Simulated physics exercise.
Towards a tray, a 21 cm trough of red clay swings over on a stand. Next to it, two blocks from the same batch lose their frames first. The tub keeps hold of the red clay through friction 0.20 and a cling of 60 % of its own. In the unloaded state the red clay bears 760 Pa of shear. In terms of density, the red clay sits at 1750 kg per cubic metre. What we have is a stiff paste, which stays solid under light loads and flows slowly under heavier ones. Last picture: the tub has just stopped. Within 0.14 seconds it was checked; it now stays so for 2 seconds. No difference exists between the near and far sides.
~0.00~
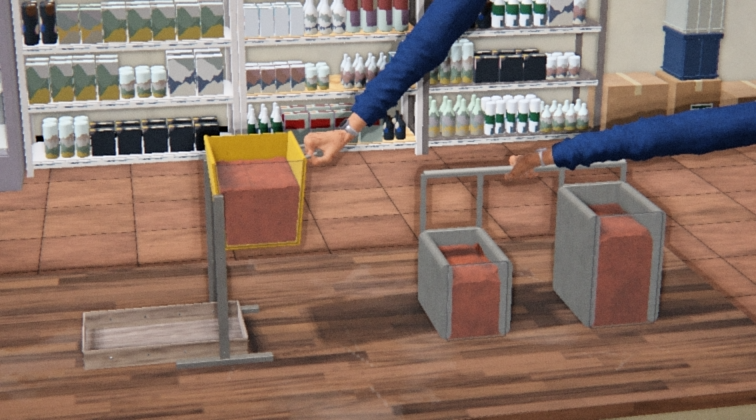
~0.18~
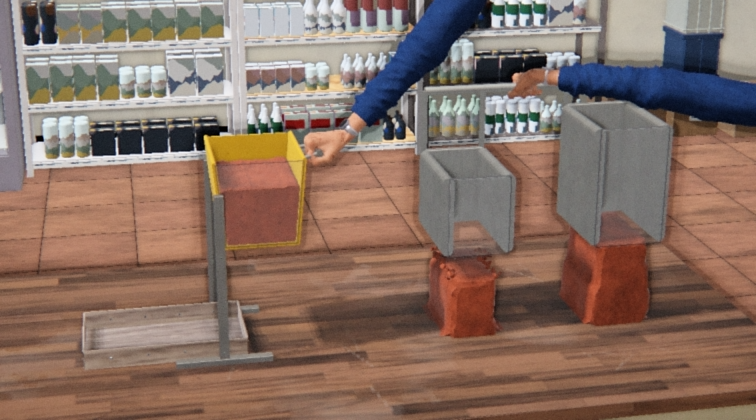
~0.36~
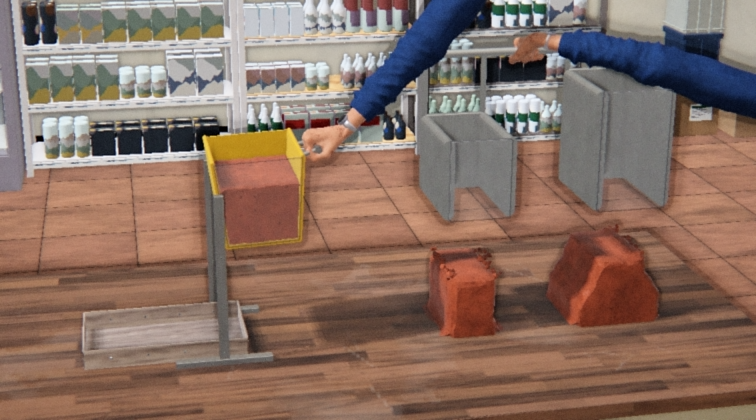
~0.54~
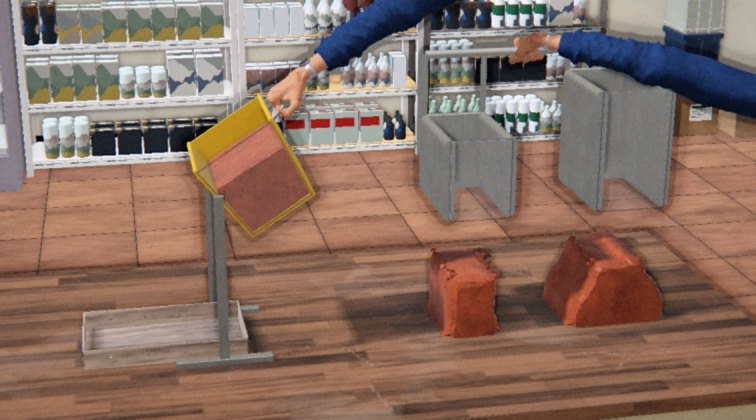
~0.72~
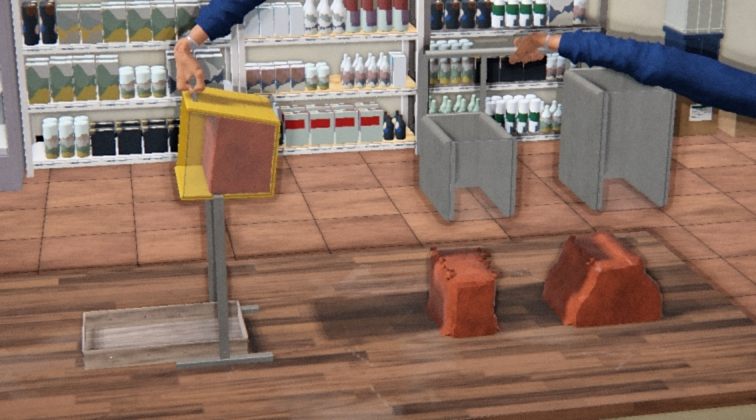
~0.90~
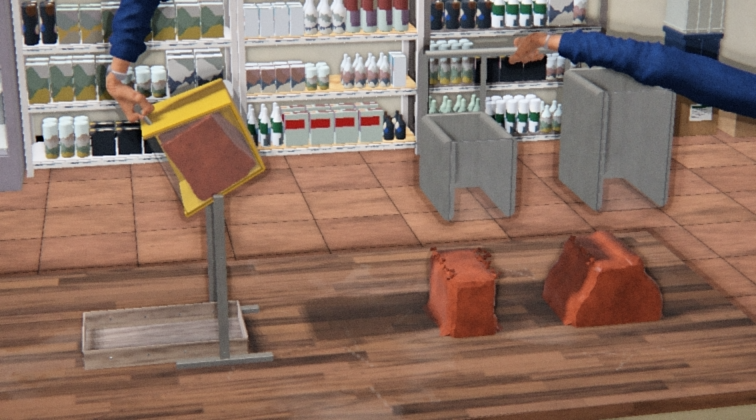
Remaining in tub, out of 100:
0 out of 100.
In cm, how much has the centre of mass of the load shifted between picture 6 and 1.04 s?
Distance: About 10 cm.
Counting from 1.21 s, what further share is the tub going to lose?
Roughly 0 percent of the load.
After 1.04 s, the tub is at 114 degrees and holds 62 %.
After 1.21 s, the tub is at 114 degrees and holds 0 %.
After 1.38 s, the tub is at 114 degrees and holds 0 %.
After 1.55 s, the tub is at 114 degrees and holds 0 %.
After 2.90 s, the tub is at 114 degrees and holds 0 %.
